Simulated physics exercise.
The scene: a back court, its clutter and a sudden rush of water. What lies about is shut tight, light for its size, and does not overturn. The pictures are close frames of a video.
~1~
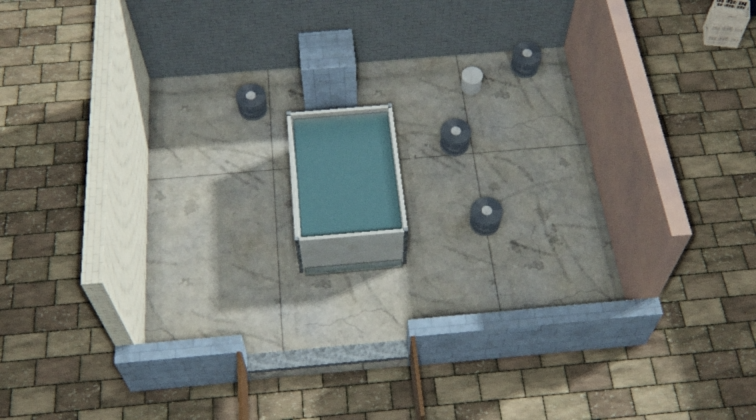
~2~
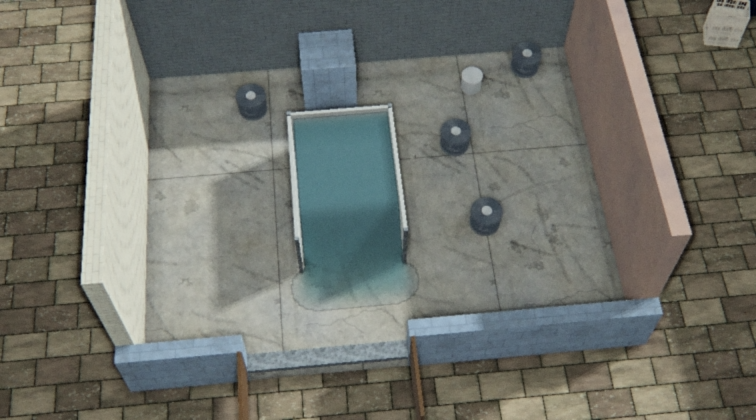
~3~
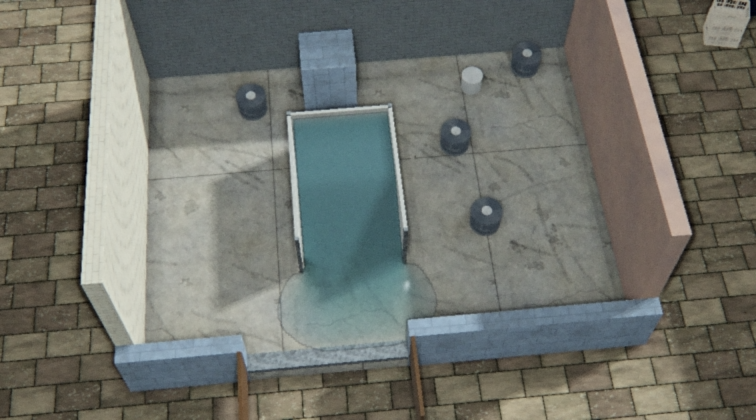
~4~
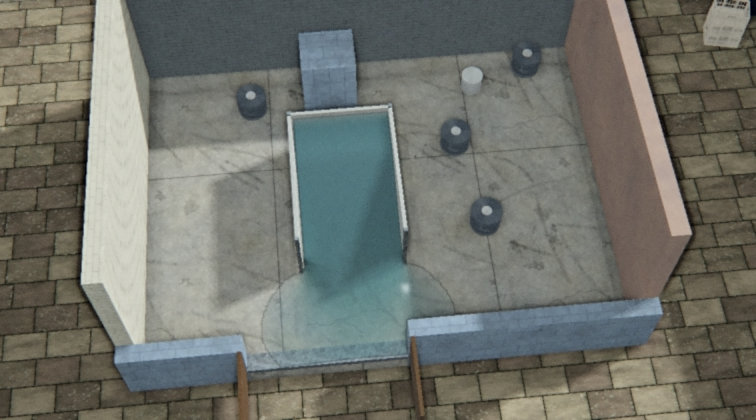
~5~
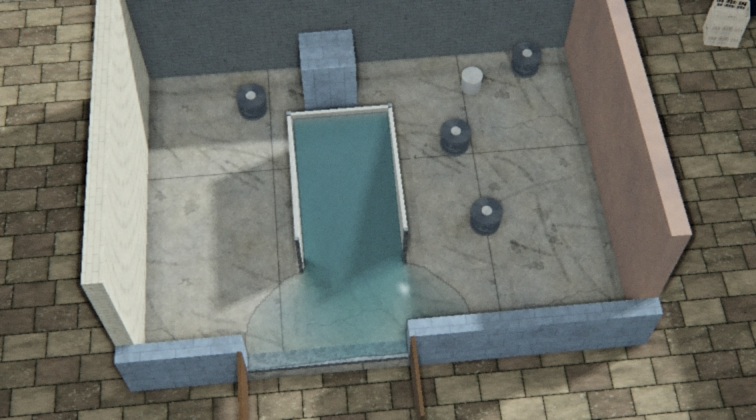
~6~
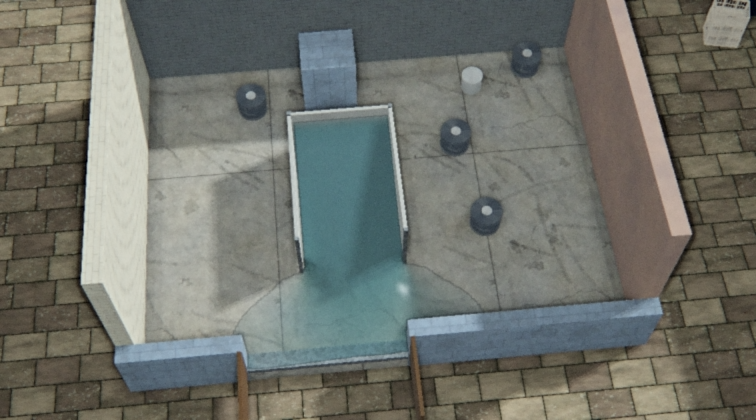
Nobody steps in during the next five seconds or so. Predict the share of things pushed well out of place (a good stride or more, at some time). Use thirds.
It is under a third.
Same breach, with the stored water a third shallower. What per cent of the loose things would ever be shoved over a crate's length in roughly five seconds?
Near 0 in a hundred.
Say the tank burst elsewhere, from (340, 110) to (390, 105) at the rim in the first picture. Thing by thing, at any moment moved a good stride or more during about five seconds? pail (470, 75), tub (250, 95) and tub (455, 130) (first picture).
In that order: Moved that far, yes, never so far.
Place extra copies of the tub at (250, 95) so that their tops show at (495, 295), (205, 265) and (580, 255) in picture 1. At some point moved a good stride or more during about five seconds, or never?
In that order: Yes, under that, swept aside.
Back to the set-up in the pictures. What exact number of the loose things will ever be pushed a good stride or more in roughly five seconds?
That makes 0.
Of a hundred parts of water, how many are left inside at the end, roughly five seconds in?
Close to 32 %.
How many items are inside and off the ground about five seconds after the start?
1 of them.
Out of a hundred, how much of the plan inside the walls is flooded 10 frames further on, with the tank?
Close to 35 %.
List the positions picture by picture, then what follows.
The first frame shows a tub at (456, 131) rests on the ground; a tub at (251, 96), on the bottom; 0 of 5 have shifted.
The second frame shows a tub at (456, 131) rests on the ground; a tub at (251, 96), on the bottom; 0 of 5 have shifted.
The third frame shows a tub at (456, 131) rests on the ground; a tub at (251, 96) rests on the ground; 0 of 5 have shifted.
The fourth frame shows a tub at (456, 131) rests on the ground; a tub at (251, 96) rests on the ground; 0 of 5 have shifted.
The fifth frame shows a tub at (456, 131) rests on the ground; a tub at (251, 96) rests on the ground; 0 of 5 have shifted.
The sixth frame shows a tub at (456, 131), on the bottom; a tub at (251, 96), on the bottom; 0 of 5 have shifted.
A moment on, 0 of 5 are well off their spots; 0 afloat.
Next, 0 of 5 are well off their spots; 0 afloat.
Later, 0 of 5 are well off their spots; 0 afloat.
In the end, 0 of 5 are well off their spots, and 0 have been at some point; 1 afloat.
